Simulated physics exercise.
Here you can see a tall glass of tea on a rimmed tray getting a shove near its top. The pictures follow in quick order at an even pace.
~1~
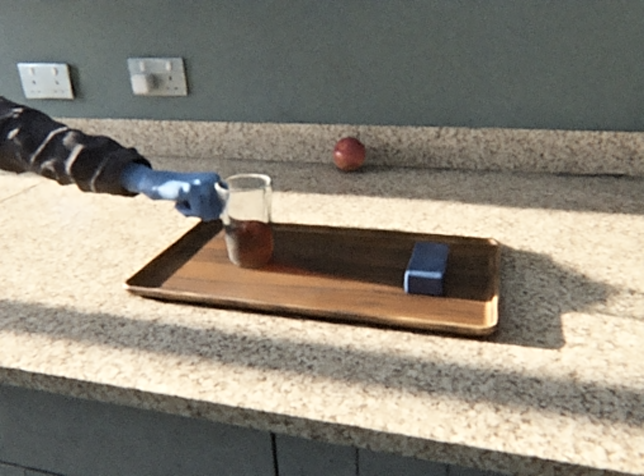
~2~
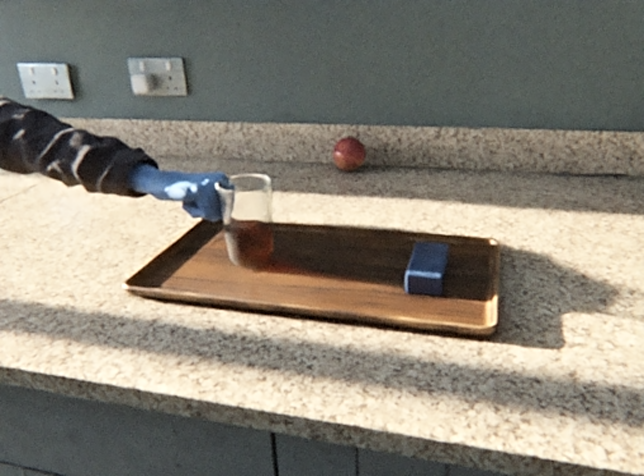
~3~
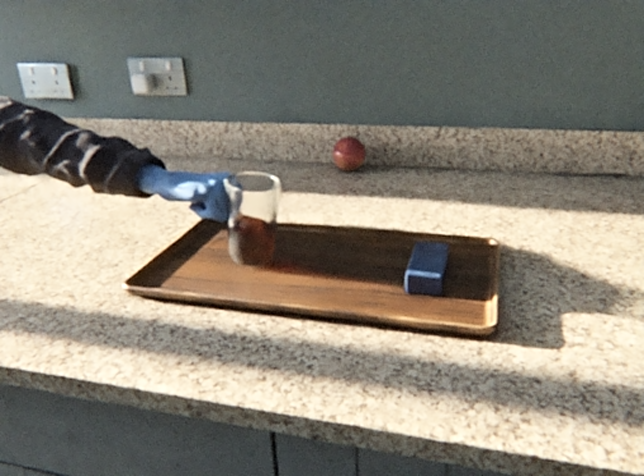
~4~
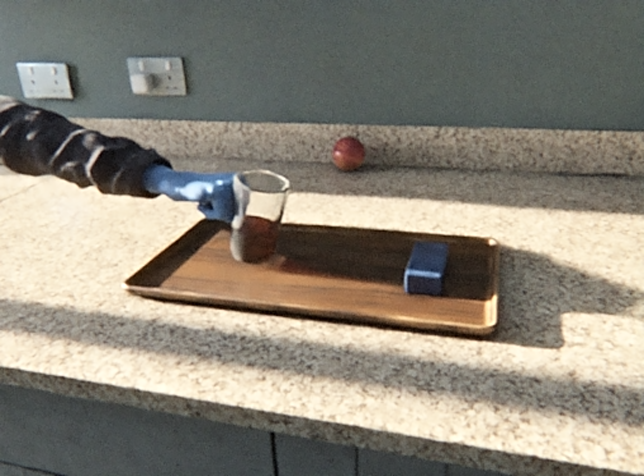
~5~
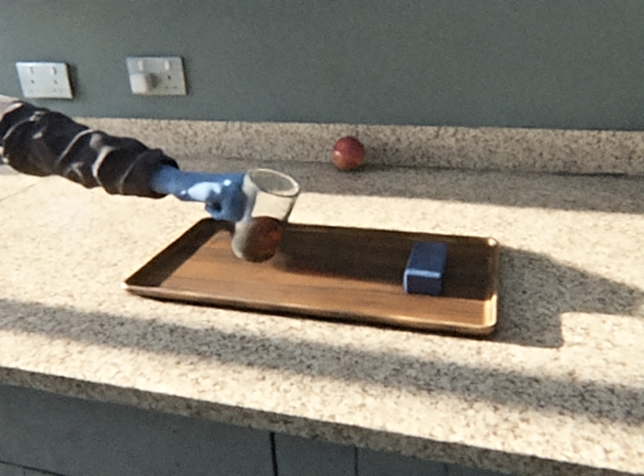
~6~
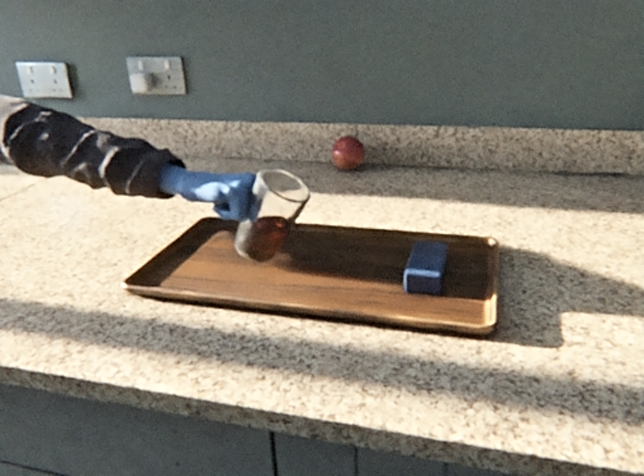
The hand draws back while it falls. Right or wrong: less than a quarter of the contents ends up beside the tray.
Right.
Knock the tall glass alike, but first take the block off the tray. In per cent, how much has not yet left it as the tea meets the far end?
Around 45 percent.
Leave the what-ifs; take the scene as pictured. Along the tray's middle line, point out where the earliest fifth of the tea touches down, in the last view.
Roughly the pixel (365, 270) on the tray.
A moment on, the tall glass lies on its side and 100 per cent is in the glass, 0 on the tray and 0 above or beyond its rim.
Next, the tall glass lies on its side and 79 per cent is in the glass, 15 on the tray and 6 above or beyond its rim.
Then the tall glass lies on its side and 40 per cent is in the glass, 37 on the tray and 23 above or beyond its rim.
Later the tall glass lies on its side and 22 per cent is in the glass, 74 on the tray and 4 above or beyond its rim.
At rest 97 per cent is held by tray and glass, 3 is off the tray.
